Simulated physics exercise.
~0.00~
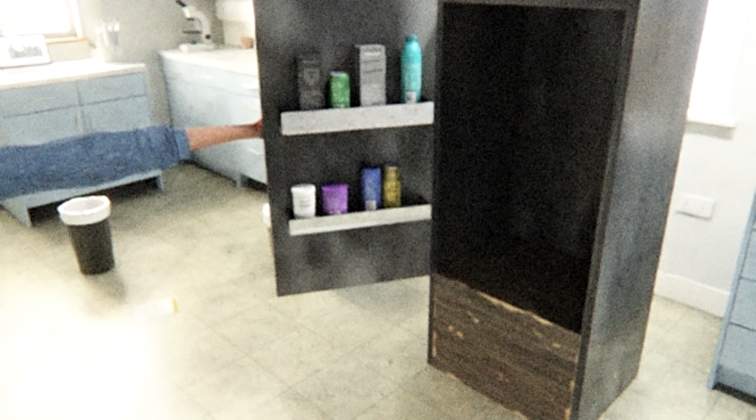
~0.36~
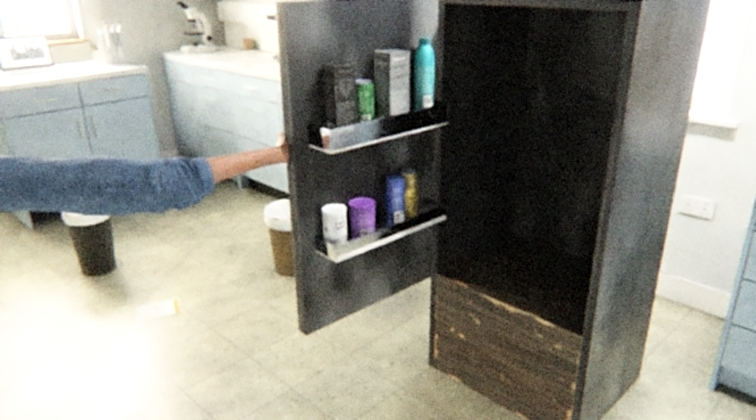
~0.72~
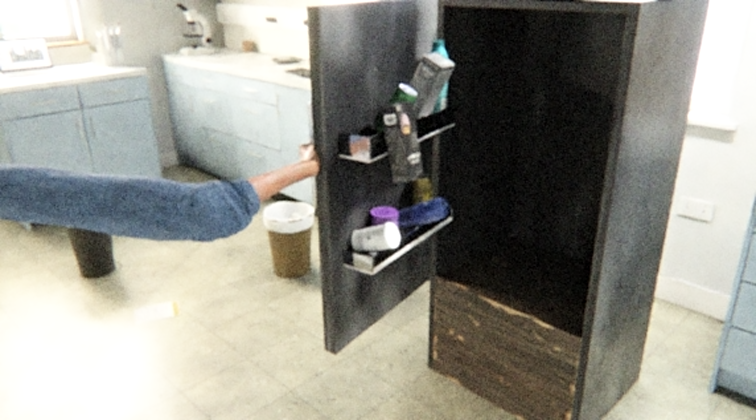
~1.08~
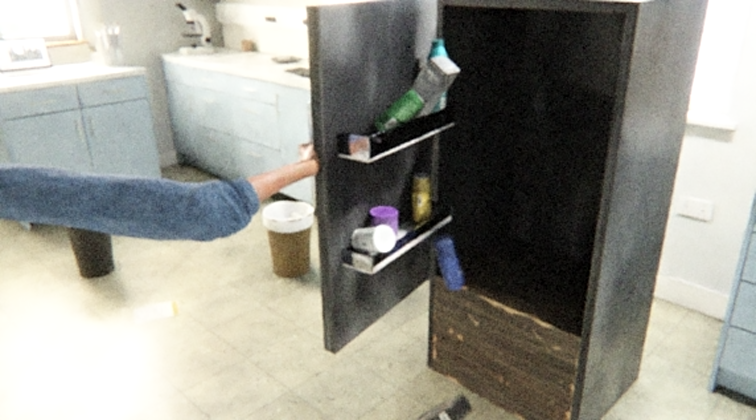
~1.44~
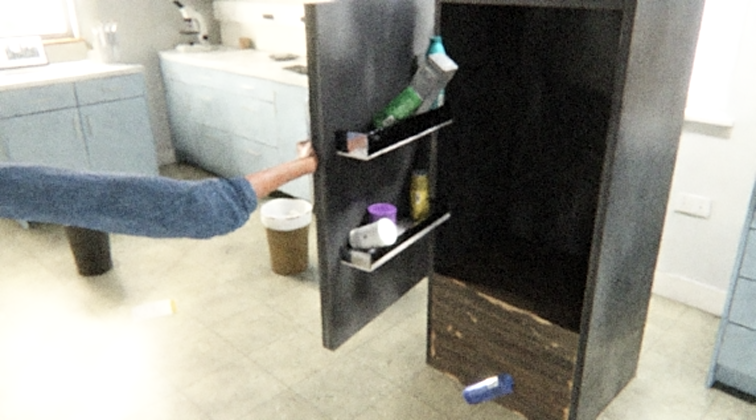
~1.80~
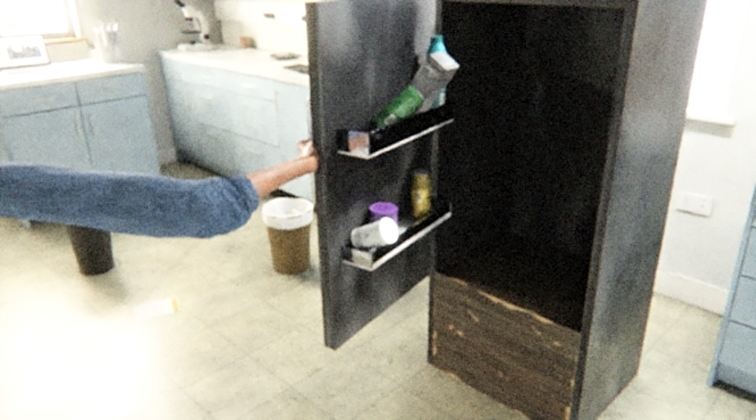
At the start, a hand at the end of a blue denim sleeve holds the open door of a dark cabinet, with bottles, tins and cartons standing upright on its two inner racks. The hand swings the door rightward toward the cabinet, then it stops, still well open. The contents lurch, and the black carton tips upside down off the upper rack and drops to the floor. The blue can topples, slides off the lower rack and falls as well. Finally, the white tin lies on its side, the green can and grey carton lean, and the turquoise bottle, purple tin and yellow can remain in the racks.
